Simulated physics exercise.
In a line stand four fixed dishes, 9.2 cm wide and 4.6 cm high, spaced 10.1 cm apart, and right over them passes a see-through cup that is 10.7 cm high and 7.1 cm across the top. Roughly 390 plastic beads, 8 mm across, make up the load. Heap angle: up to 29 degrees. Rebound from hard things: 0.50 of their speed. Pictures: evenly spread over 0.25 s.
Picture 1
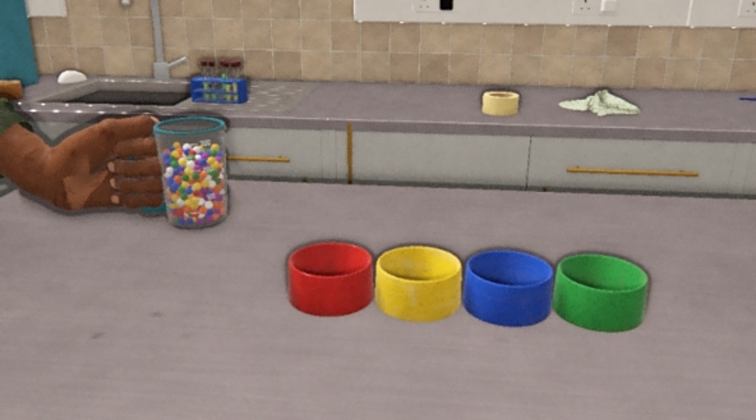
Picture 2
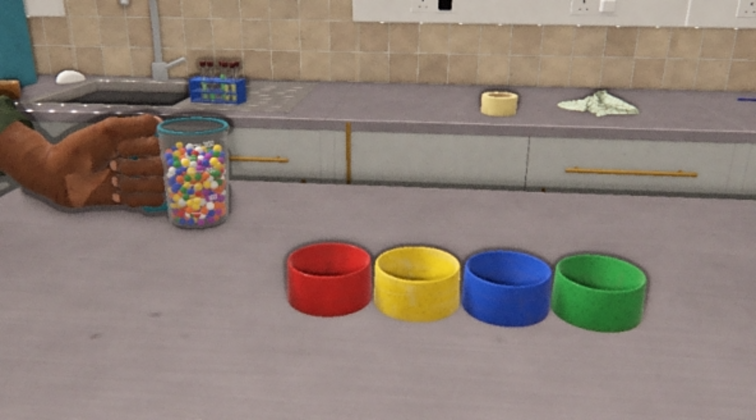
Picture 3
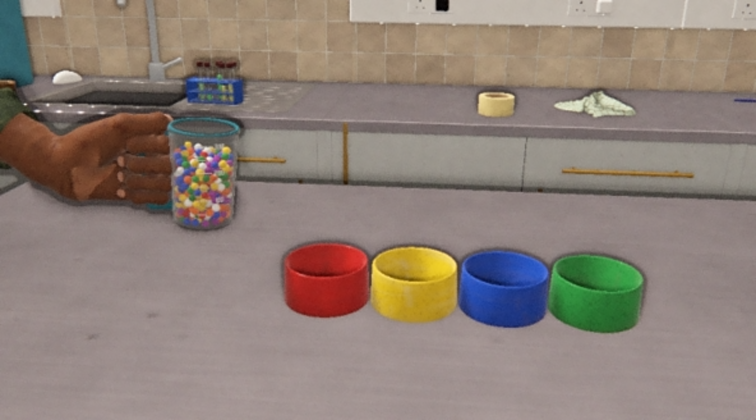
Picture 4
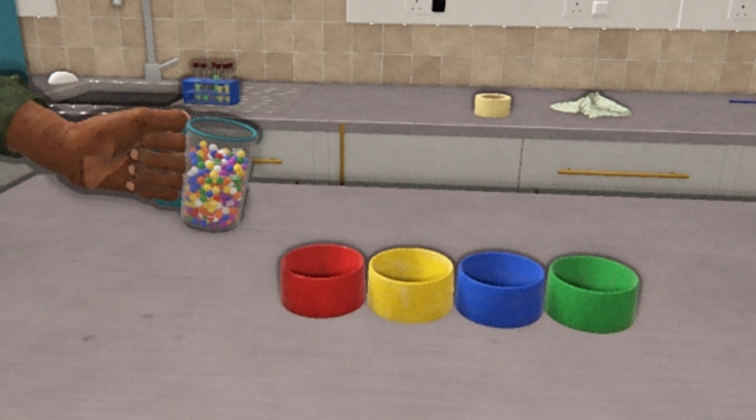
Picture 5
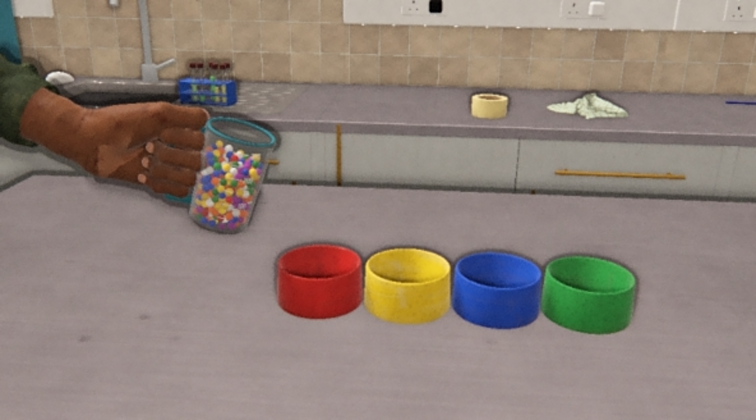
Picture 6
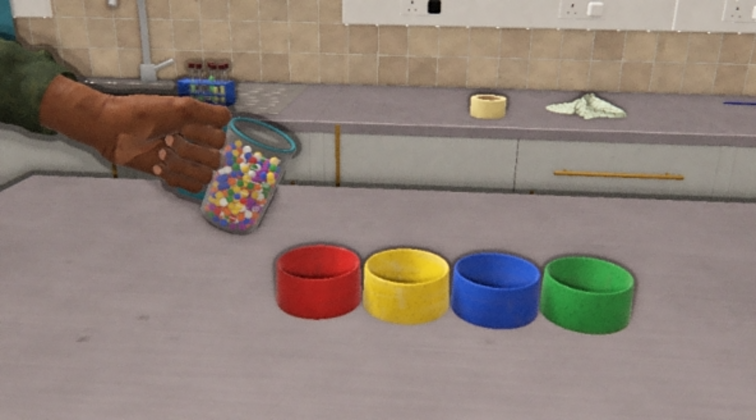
A brown-skinned hand in a dark green sleeve holds a clear cup of small multicoloured beads at the left of a grey countertop, seen from slightly above in a kitchen-like room. Four round dishes, red, yellow, blue and green from left to right, sit in a row before a tiled back counter. The hand moves the cup slightly rightward, tilting it increasingly right, while the view drifts slightly right.
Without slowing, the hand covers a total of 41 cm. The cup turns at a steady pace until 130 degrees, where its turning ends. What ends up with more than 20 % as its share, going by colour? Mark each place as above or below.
Marks: Red below, blue below, green above, yellow below, counter below.
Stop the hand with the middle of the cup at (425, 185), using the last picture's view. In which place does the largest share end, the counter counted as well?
Result: Largest portion at blue.
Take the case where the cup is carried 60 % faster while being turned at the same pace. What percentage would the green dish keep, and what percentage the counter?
Shares: Green 60, counter 40.
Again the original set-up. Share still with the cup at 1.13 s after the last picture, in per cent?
My guess is near 0 per cent.
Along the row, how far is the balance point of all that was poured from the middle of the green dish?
Offset from the dish centre: About 2 cm, right side.
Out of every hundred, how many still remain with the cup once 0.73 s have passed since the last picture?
About 85 per cent.
Then, 0.44 s after the last picture, tilt 79 degrees; cup holds 100 %.
Then, 0.73 s after the last picture, tilt 116 degrees; cup holds 85 %, blue 5 %, green 5 %.
Then, 1.13 s after the last picture, tilt 130 degrees; cup holds 0 %, blue 5 %, green 85 %.
In the end, red 0 %, blue 5 %, green 85 %, yellow 0 %, counter 15 %.
